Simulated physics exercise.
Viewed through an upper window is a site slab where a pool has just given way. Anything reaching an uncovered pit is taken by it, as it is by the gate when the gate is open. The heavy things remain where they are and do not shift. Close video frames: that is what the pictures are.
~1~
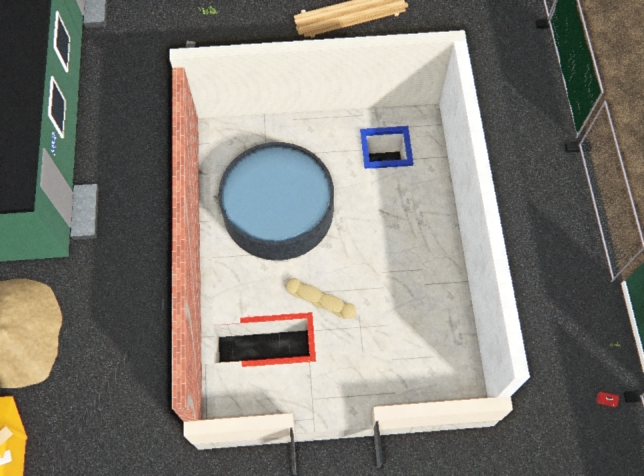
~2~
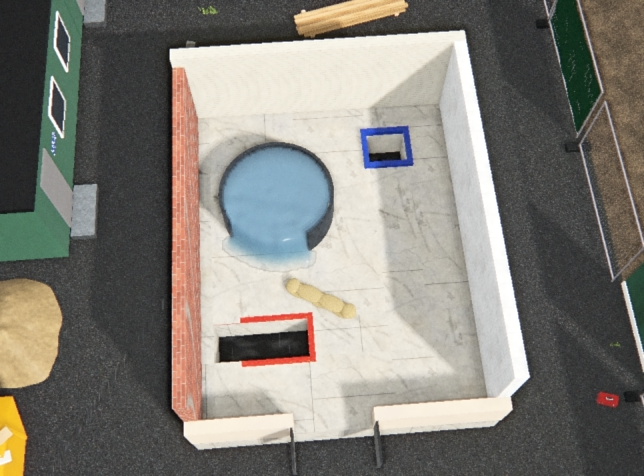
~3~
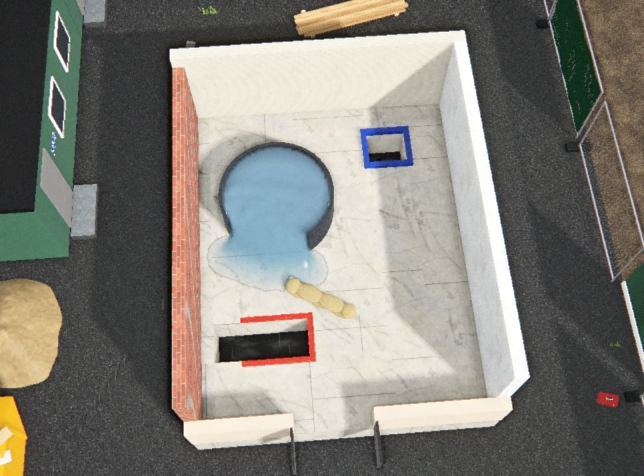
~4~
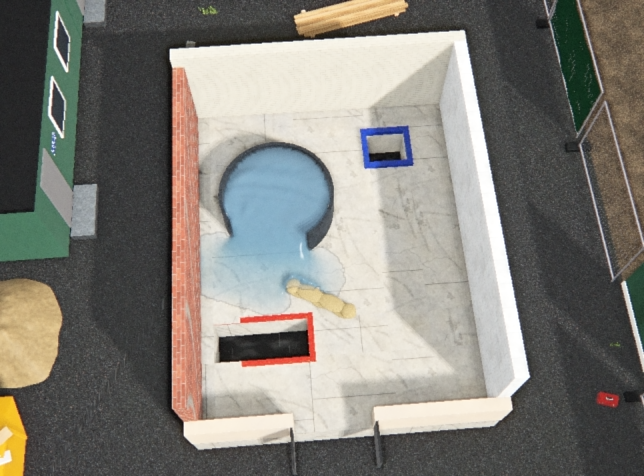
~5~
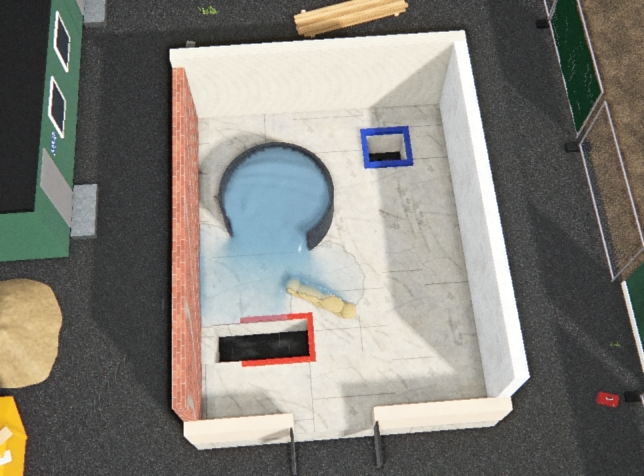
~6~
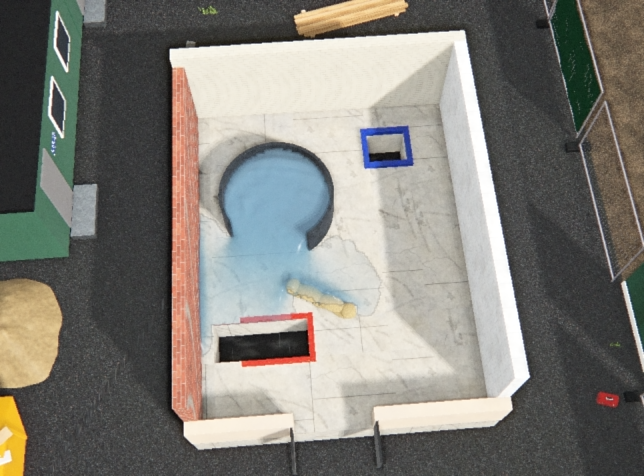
Round pool on a walled slab giving way at its lower edge, blue water spreading past a pale log toward the red-edged opening.
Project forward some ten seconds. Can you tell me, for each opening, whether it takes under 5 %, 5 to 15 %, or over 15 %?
Result: As it plays out the gate never reaches five per cent; as it plays out the red pit goes past fifteen per cent; as it plays out the blue pit never reaches five per cent.
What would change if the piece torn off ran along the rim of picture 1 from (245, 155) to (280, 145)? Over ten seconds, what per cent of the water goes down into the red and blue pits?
Red: 20 percent; blue: 6 percent.
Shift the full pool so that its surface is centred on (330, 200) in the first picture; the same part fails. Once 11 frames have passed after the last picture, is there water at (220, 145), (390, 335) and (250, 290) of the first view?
Taking them as they were asked, they come out bone dry, soaked, soaked.
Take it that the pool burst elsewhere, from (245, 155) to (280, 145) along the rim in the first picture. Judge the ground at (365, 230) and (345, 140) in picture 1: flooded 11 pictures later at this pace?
In order: Spared and swamped.
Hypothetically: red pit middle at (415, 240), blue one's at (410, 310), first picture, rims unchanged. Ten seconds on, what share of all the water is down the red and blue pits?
I reckon red ends up with 25 percent and blue with 6 percent.
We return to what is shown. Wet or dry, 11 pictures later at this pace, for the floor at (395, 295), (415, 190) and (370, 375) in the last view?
Taking them in the order given: Swamped, then spared, then swamped.
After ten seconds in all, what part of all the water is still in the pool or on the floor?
Around 32 parts in a hundred.
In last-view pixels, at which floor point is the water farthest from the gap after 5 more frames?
About (453, 336).
A moment on, water covers 30 % of the floor; the gate 0 %, the red pit 14 %, the blue pit 0 %.
Next, water covers 45 % of the floor; the gate 0 %, the red pit 32 %, the blue pit 0 %.
Then, water covers 50 % of the floor; the gate 0 %, the red pit 46 %, the blue pit 0 %.
Later, water covers 65 % of the floor; the gate 1 %, the red pit 59 %, the blue pit 0 %.
In the end, water covers 80 % of the floor; the gate 1 %, the red pit 66 %, the blue pit 0 %.
